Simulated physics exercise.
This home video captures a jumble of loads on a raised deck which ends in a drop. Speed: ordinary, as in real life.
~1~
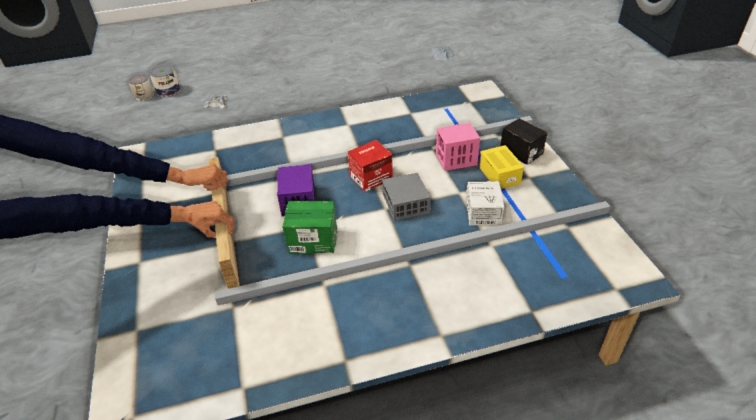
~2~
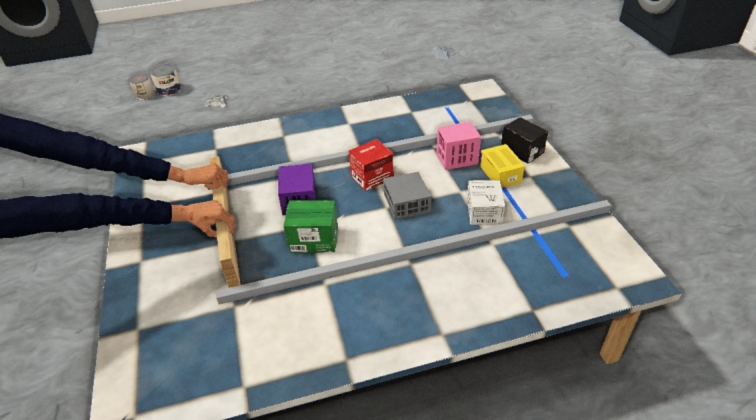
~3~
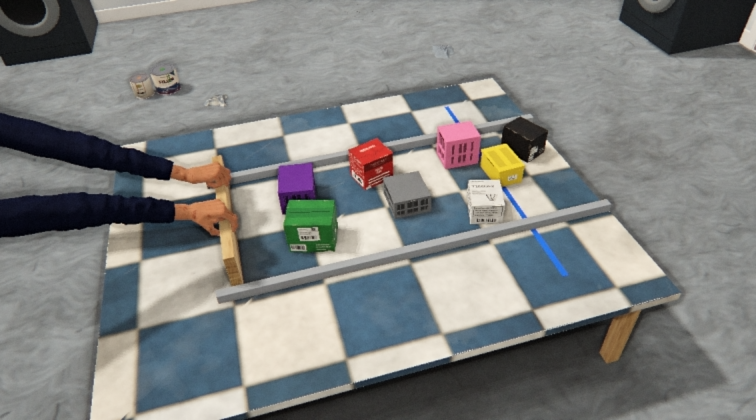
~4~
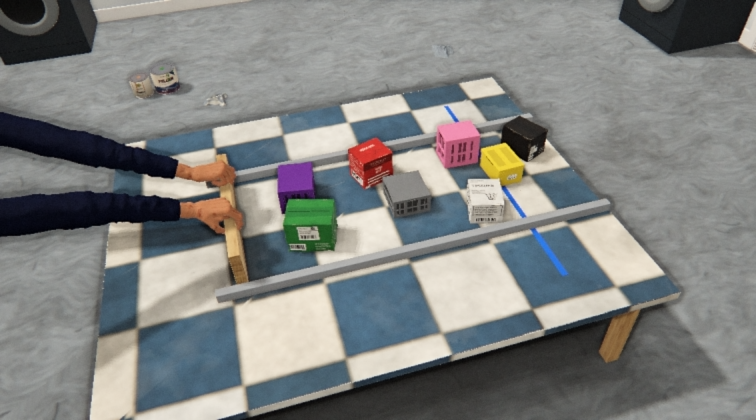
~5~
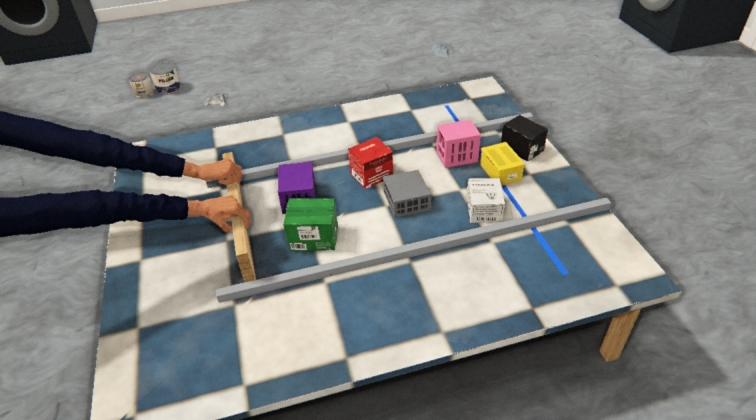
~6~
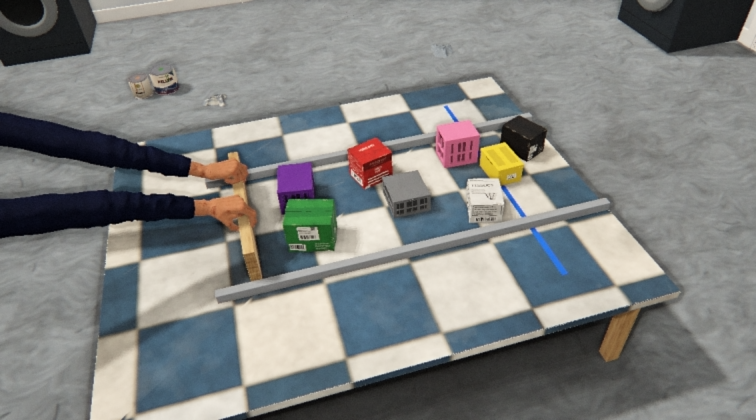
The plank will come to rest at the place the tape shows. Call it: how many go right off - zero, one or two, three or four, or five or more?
Three or four go off.
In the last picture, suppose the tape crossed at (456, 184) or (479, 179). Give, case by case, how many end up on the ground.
In that order 0 and 1.
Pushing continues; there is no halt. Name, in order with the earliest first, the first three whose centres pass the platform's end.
Earliest first: Black parcel, yellow tote, pink crate.
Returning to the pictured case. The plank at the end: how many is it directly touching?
It adds up to 3.
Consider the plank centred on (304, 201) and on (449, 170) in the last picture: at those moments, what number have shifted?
It comes to 2 for the first spot, 8 for the other.
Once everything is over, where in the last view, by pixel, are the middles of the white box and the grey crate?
One ends up near (540, 199) and the other near (551, 158).
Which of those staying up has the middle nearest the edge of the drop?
Nearest at the end: The grey crate.
Early on, none off yet; black parcel at rest near (523, 138); yellow tote at rest near (501, 165); pink crate at rest near (457, 144).
A while later, none off yet; black parcel at rest near (523, 138); yellow tote at rest near (501, 165); pink crate moving near (459, 144).
Further along, none off yet; black parcel travelled about its own width near (544, 134); yellow tote travelled about its own width near (532, 155); pink crate travelled well along near (513, 132).
Finally, the number that fall off is three or four; lost, pink crate, yellow tote and black parcel.
